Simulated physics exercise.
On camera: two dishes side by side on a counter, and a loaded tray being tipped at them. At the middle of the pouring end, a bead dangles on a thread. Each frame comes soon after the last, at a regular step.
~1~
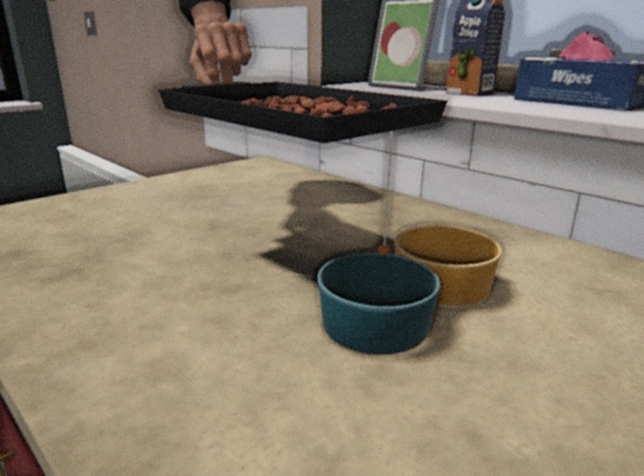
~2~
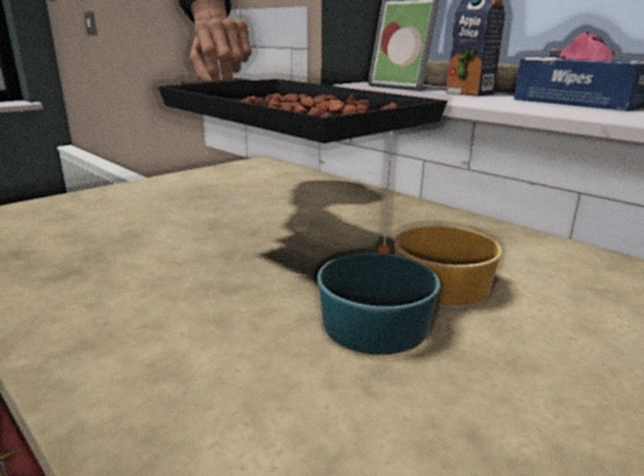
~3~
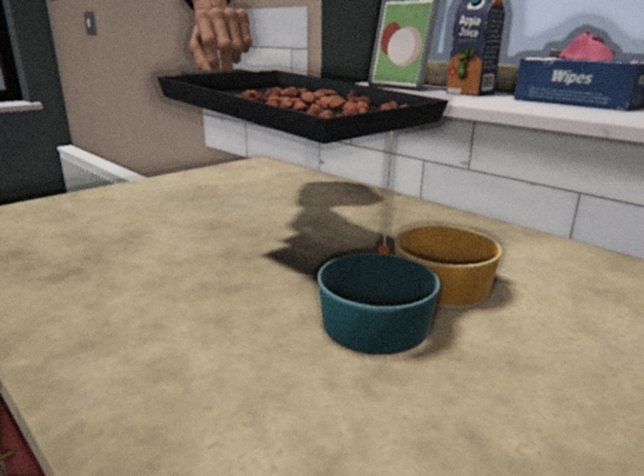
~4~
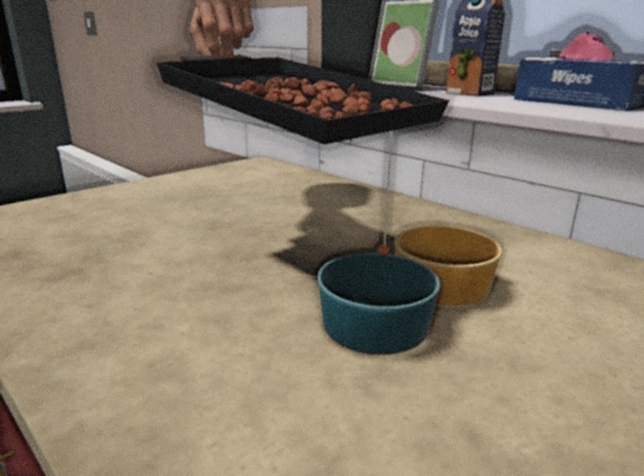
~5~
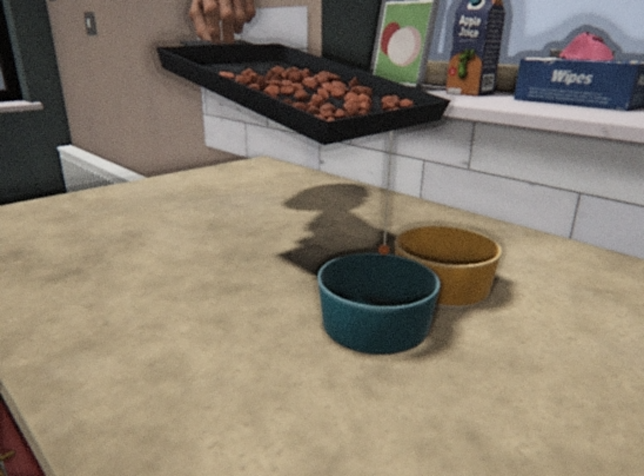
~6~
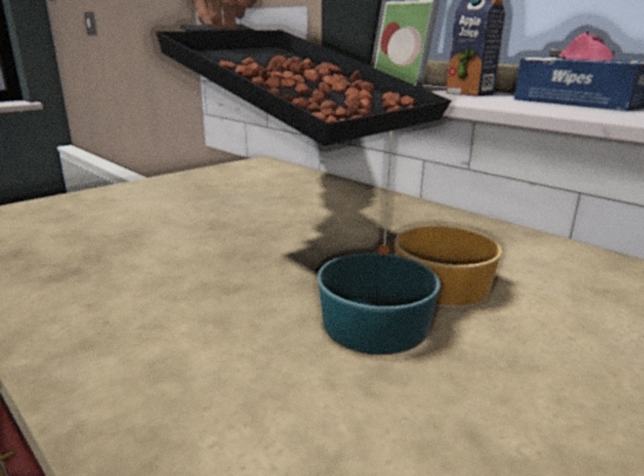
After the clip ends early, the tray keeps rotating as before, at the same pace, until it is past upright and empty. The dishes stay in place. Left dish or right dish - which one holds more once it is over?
The left one holds more.
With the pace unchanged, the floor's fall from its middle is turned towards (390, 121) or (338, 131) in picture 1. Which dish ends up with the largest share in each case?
For the first heading it's the dish at right, and for the second it's the dish at left.
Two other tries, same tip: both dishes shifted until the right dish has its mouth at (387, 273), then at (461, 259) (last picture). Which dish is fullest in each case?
Place 1 - the dish at right; place 2 - the dish at left.
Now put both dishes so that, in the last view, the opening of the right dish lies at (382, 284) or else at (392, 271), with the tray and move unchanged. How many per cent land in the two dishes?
You'd get near 60 percent first and near 50 percent next.
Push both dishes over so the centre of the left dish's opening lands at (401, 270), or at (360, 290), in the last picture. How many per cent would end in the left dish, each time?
In turn 30 and 50 in a hundred.
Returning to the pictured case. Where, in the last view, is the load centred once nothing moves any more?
It settles centred around (387, 328).
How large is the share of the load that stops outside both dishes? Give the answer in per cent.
It comes to some 50 in a hundred.
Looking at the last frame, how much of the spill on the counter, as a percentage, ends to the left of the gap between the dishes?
That's roughly 30 per cent of the pieces.
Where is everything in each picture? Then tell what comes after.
Corners of the pouring end at (325, 116) and (441, 100), level; middle of the load at (321, 111), bits of crushed brick; left dish at (426, 320); right dish at (491, 278); bead on its thread at (384, 250), in the first frame.
Corners of the pouring end at (325, 116) and (442, 100), level; middle of the load at (321, 109), in the second frame.
Corners of the pouring end at (326, 117) and (442, 100), tipped barely, level across its low end; middle of the load at (321, 106), in the third frame.
Corners of the pouring end at (327, 118) and (443, 99), tipped a little, level across its low end; middle of the load at (322, 100), in the fourth frame.
Corners of the pouring end at (328, 119) and (445, 99), tipped a little, level across its low end; middle of the load at (323, 94), in the fifth frame.
Corners of the pouring end at (329, 121) and (446, 99), tipped a little, level across its low end; middle of the load at (324, 89); left dish at (426, 320); right dish at (491, 278), in the sixth frame.
Soon, tray tipped steeply; all on the tray.
A while on, tray tipped right over; about half on the tray; a small part in the left dish; a small part outside both; about a quarter in the air.
Towards the end, tray tipped past a quarter turn; about half in the left dish; a small part in the right dish; about half outside both.
Finally, tray tipped past a quarter turn; about half in the left dish; a small part in the right dish; about half outside both.
